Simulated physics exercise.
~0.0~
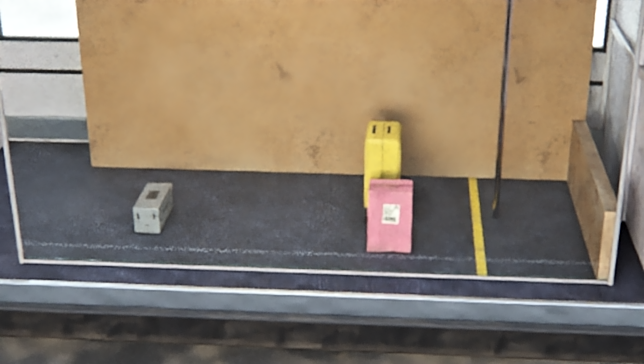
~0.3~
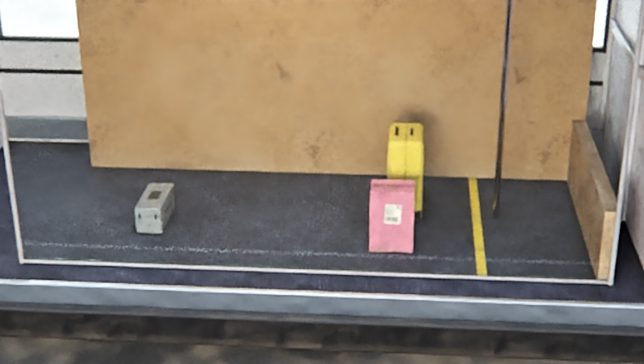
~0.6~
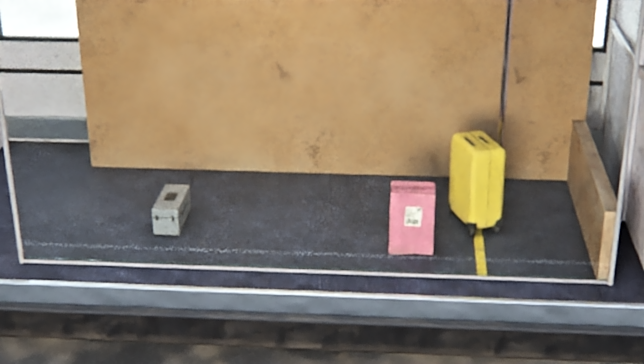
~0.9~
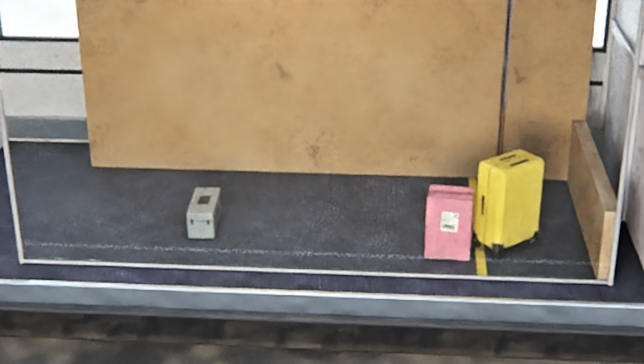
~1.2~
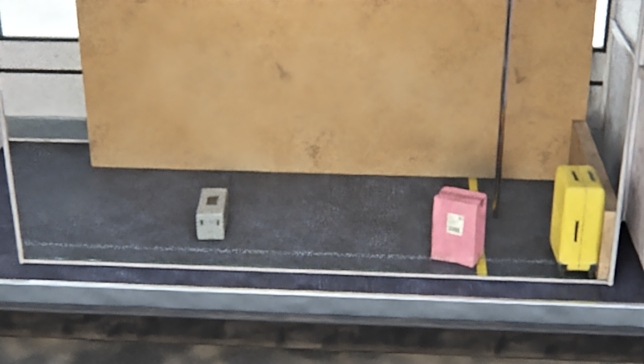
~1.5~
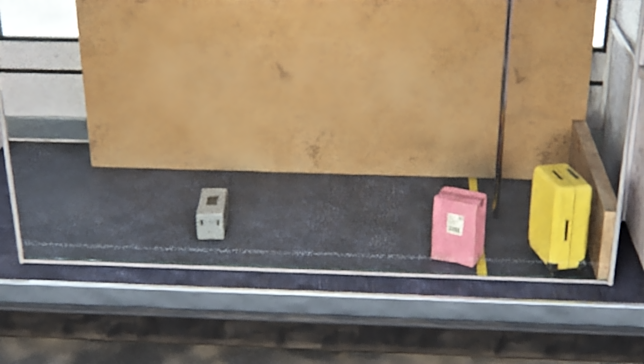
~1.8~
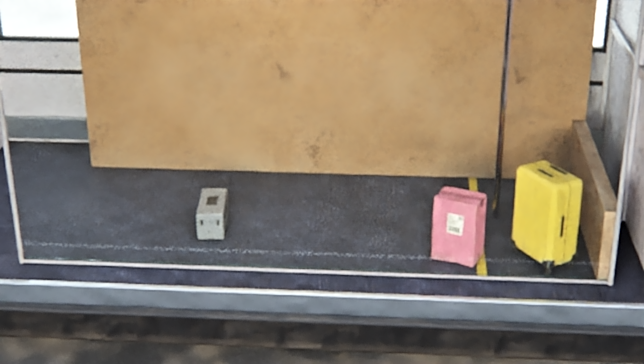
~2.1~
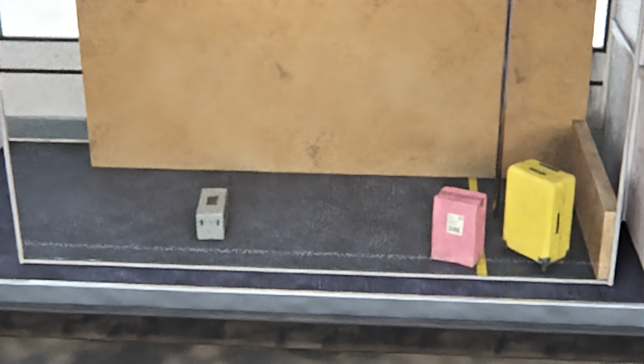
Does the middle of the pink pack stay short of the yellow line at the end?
Yes, the pink pack slides right but comes to rest with its middle just to the left of the yellow line.
In a walled bay with a dark floor, a yellow wheeled case rolled right past a pink pack and over the yellow line, while the pack and a grey toolbox shifted right and stopped short of it; the case then drifted back slightly, still upright.
